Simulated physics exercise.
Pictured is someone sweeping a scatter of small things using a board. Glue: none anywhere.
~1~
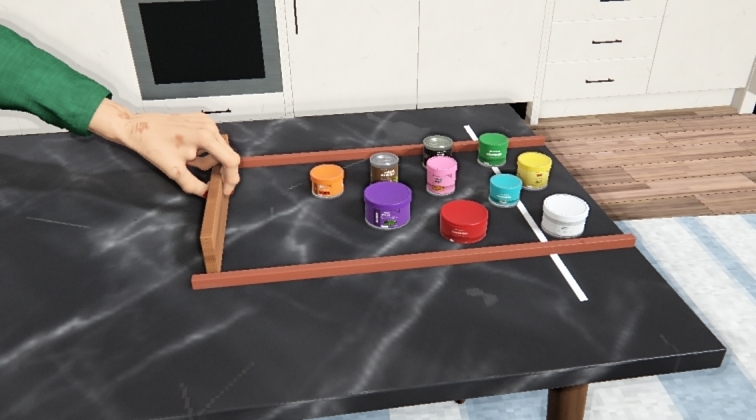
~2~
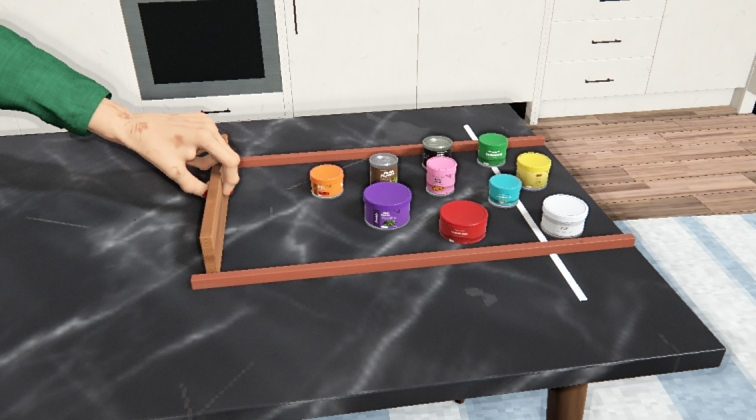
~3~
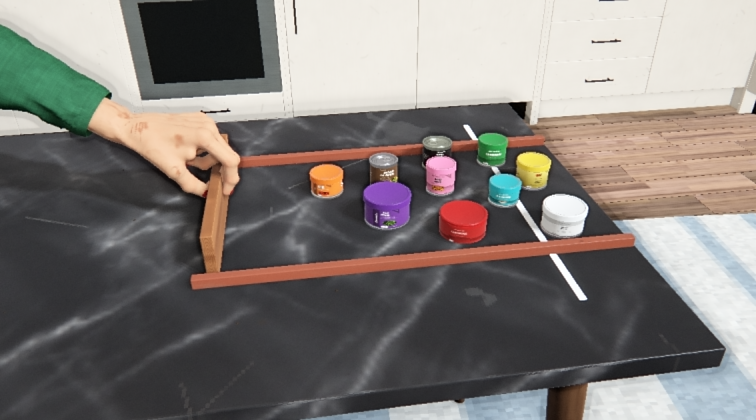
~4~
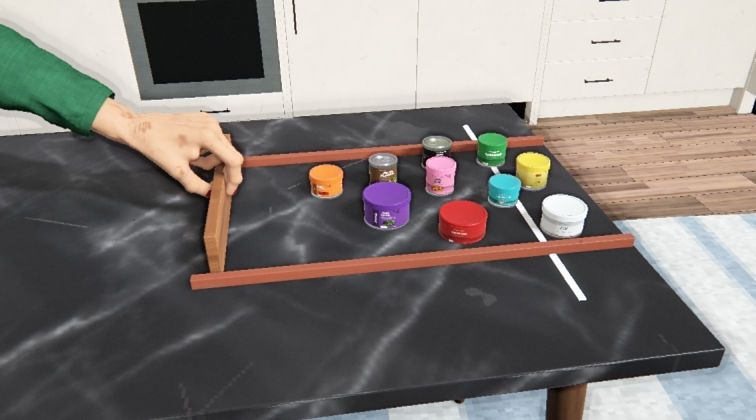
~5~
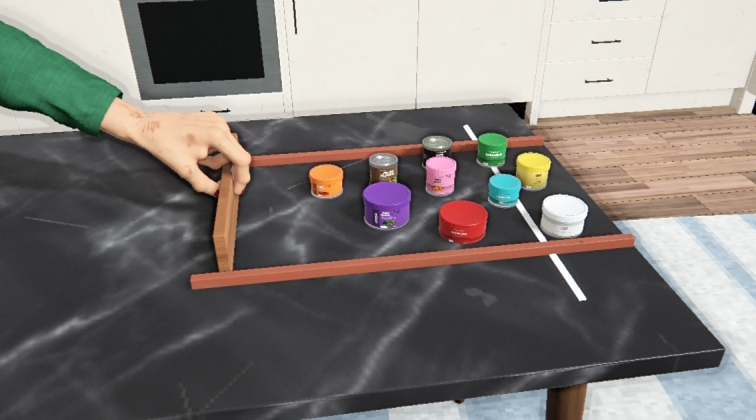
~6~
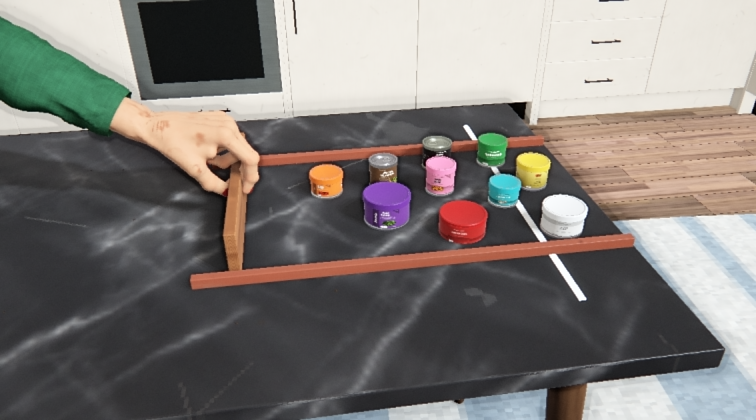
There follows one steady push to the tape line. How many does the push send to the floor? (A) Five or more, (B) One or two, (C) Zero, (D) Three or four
Option C: Zero.
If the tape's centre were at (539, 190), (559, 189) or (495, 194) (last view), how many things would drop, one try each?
Down on the floor: 2, 5 and 0.
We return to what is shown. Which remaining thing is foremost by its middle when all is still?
That'd be the white tin, foremost of the lot.
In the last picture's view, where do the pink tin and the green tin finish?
(525, 178), and the other (526, 143).
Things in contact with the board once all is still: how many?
Contact count: 5.
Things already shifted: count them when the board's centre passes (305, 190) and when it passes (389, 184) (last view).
At the first point the count is 0, at the second it's 3.
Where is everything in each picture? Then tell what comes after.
The first frame shows yellow pot (533, 172); white tin (564, 217); green tin (493, 151); board (219, 198); tape (512, 193).
The second frame shows white tin (564, 217); orange tin (327, 182).
The third frame shows green tin (492, 150); black pot (437, 154).
The fourth frame shows yellow pot (532, 172); red tub (463, 222).
The fifth frame shows white tin (563, 217); brown tin (383, 172).
The sixth frame shows yellow pot (532, 172); white tin (563, 217); green tin (492, 150); board (238, 196); tape (511, 193).
Soon after, none off yet; yellow pot at rest near (532, 172); white tin at rest near (563, 217); green tin at rest near (492, 150).
After that, none off yet; yellow pot at rest near (532, 172); white tin at rest near (563, 217); green tin displaced a little near (499, 147).
In the end, the number that fall off is zero.
